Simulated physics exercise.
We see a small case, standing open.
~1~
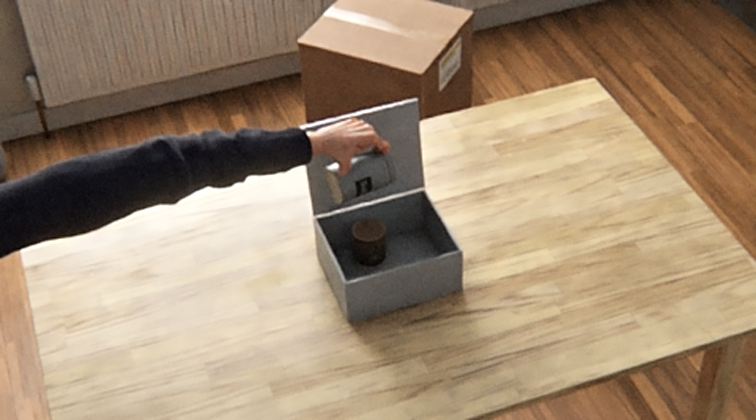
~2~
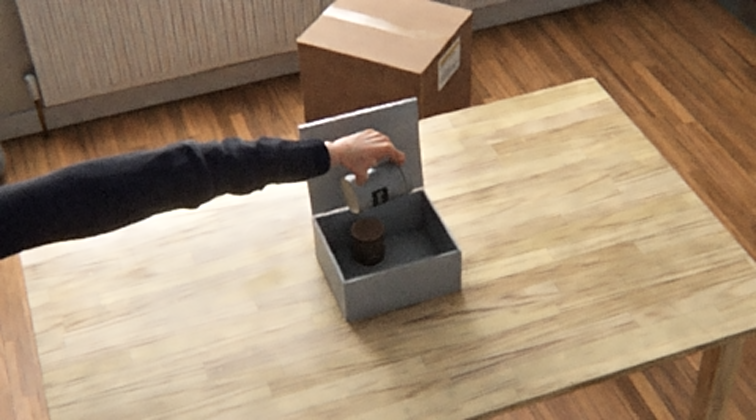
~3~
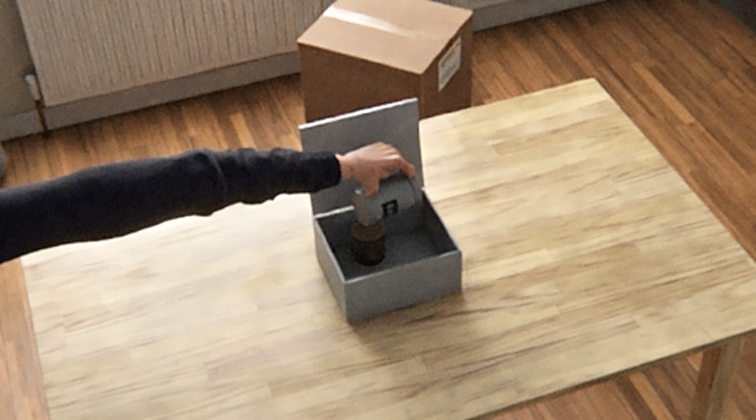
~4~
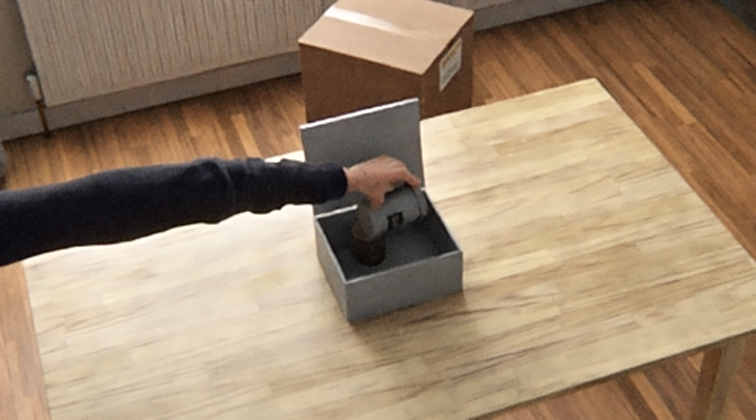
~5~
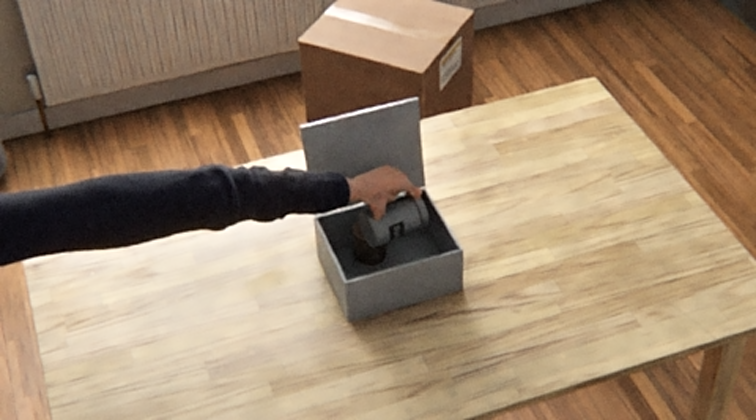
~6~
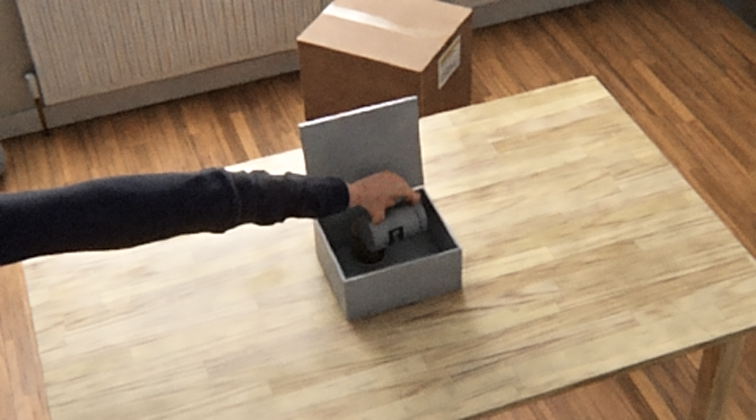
A hand in a dark sleeve, reaching in from the left, lowers a grey jar held on its side into a small open grey case, moving down and slightly right, then slowing. The case stands on a pale wooden table, a brown tin inside at left and a cardboard box behind. The unmoving view looks down into a room with wooden flooring and a radiator.
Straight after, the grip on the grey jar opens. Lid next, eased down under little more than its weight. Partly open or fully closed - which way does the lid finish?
Fully closed.
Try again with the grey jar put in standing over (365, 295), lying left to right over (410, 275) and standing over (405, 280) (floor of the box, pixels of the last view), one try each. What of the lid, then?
Try 1: Lid not shut; try 2: Lid shut; try 3: Lid not shut.
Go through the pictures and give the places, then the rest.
The first picture shows still above its spot; grey jar (361, 175); brown tin (370, 244).
The second picture shows still above its spot; grey jar (377, 185); brown tin (369, 243).
The third picture shows still above its spot; grey jar (387, 198); brown tin (369, 243).
The fourth picture shows still above its spot; grey jar (392, 209); brown tin (370, 244).
The fifth picture shows still above its spot; grey jar (394, 219); brown tin (370, 243).
The sixth picture shows in place under the hand; grey jar (393, 224).
Then, 1.20 s after the last picture, lid starting down; grey jar rolled about its own width near (391, 259).
Then, 1.80 s after the last picture, lid 32° above the rim; grey jar rolled about its own width near (391, 259).
At rest, lid shut; moved from the start, grey jar; brown tin in place. Seen from the same camera at the end, grey jar near (391, 259).
